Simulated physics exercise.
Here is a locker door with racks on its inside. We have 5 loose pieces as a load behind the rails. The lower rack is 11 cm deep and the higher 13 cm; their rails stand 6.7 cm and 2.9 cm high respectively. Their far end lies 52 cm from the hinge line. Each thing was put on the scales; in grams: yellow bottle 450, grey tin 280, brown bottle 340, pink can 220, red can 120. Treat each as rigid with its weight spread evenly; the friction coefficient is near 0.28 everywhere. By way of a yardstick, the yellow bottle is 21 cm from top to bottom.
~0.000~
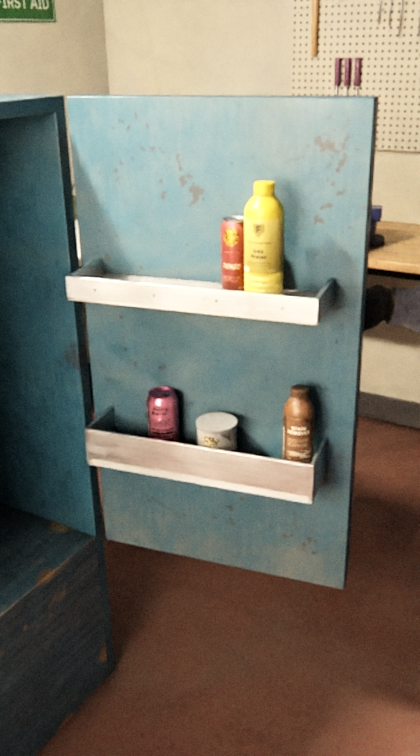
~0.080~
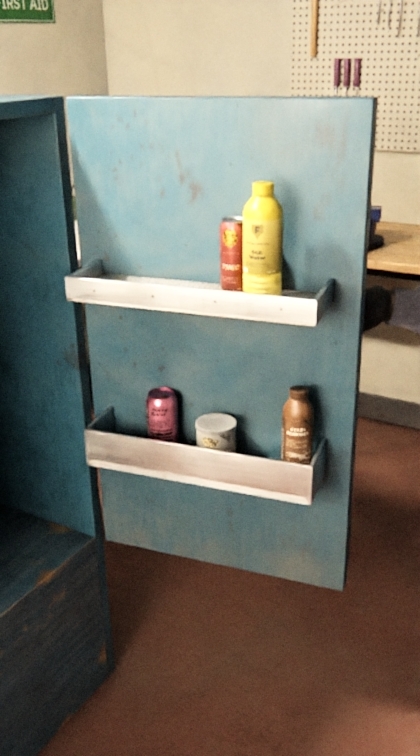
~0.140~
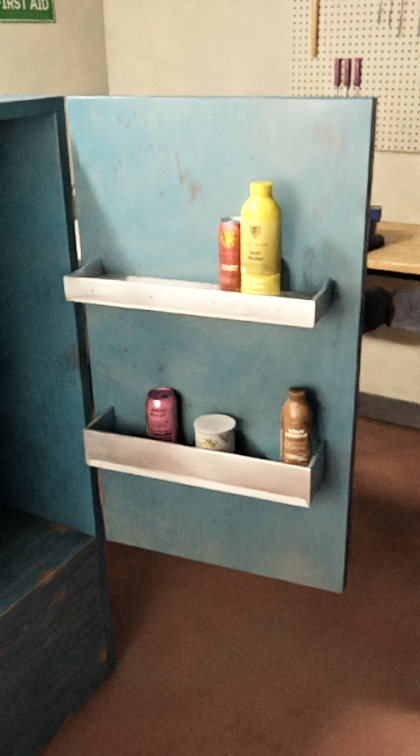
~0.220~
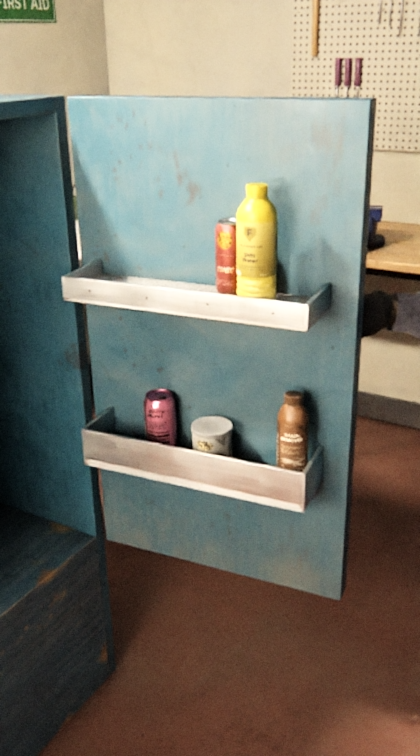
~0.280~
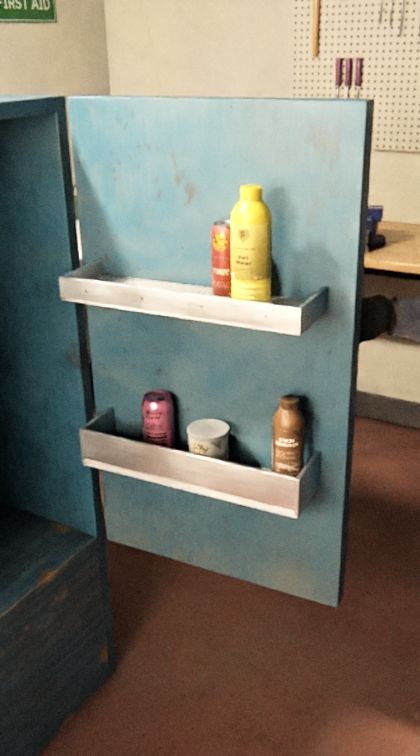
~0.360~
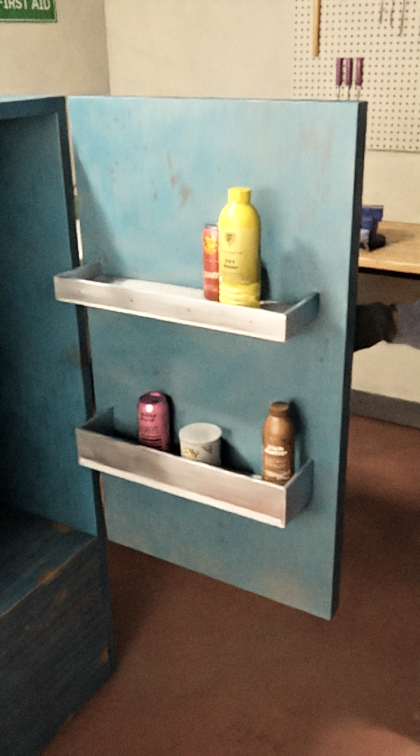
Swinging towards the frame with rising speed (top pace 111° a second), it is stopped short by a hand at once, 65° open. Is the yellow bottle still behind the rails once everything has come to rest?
No.
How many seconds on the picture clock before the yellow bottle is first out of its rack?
Answer: Near 0.8 s.
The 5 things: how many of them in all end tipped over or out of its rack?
It adds up to 1.
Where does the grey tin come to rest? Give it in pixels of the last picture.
Close to pixel (138, 478) in the final view.
After 0.66 s, open by 65°; yellow bottle moved 2 cm near (140, 273); brown bottle moved 2 cm.
After 0.96 s, open by 65°; yellow bottle now out of its rack; red can moved 5 cm; brown bottle moved 2 cm.
After 1.26 s, open by 65°; red can moved 5 cm; brown bottle moved 2 cm; pink can moved 2 cm.
In the end (1.7 s), out of its rack, yellow bottle; not toppled but over 5 cm from the start, red can; the other 3 under 5 cm from the start.
